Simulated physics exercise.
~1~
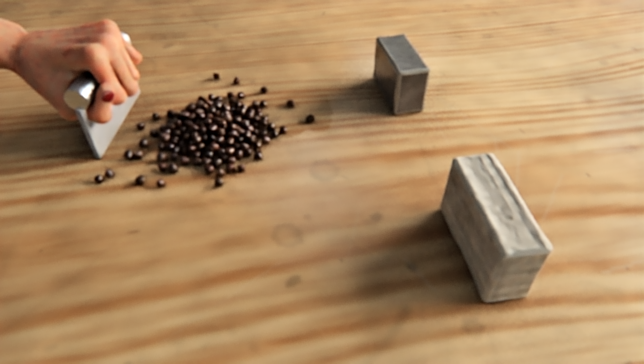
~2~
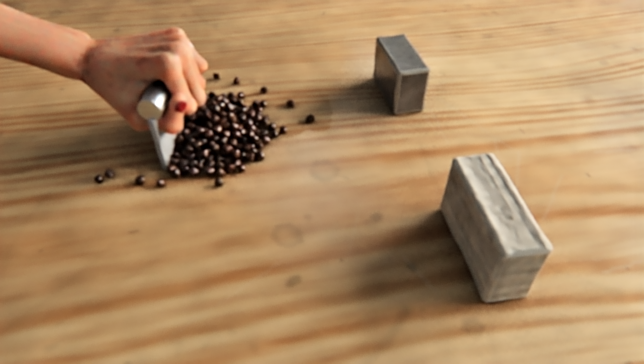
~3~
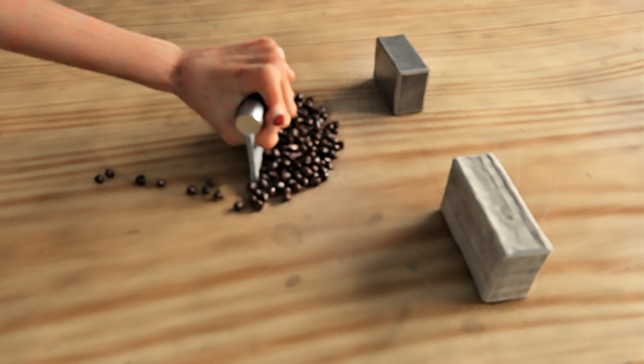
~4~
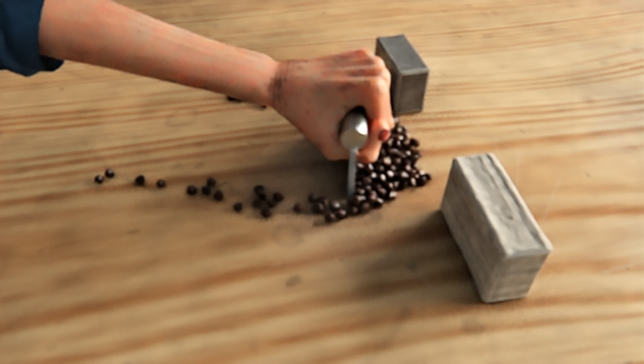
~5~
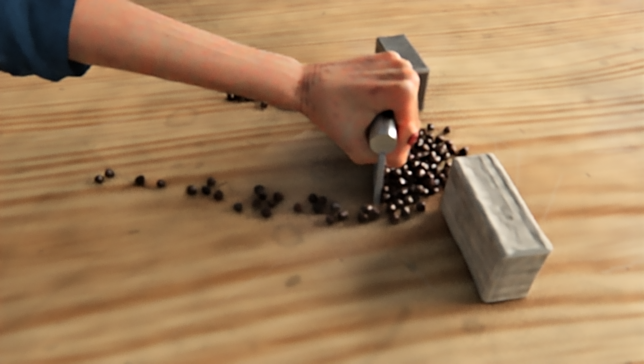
A hand gripping a metal scraper pushes a heap of dark brown coffee beans across a pale, grained wooden table, seen from above at an angle. Two grey blocks stand on the right, one farther back and a larger one nearer, with a gap between them. The hand starts at the upper left, reaches the heap and sweeps it rightwards, the forearm and then a dark blue sleeve coming into view. Beans slip off the blade and leave a scattered trail behind. The scraper ends close to the blocks, with most beans bunched just before the gap and some against the near block.
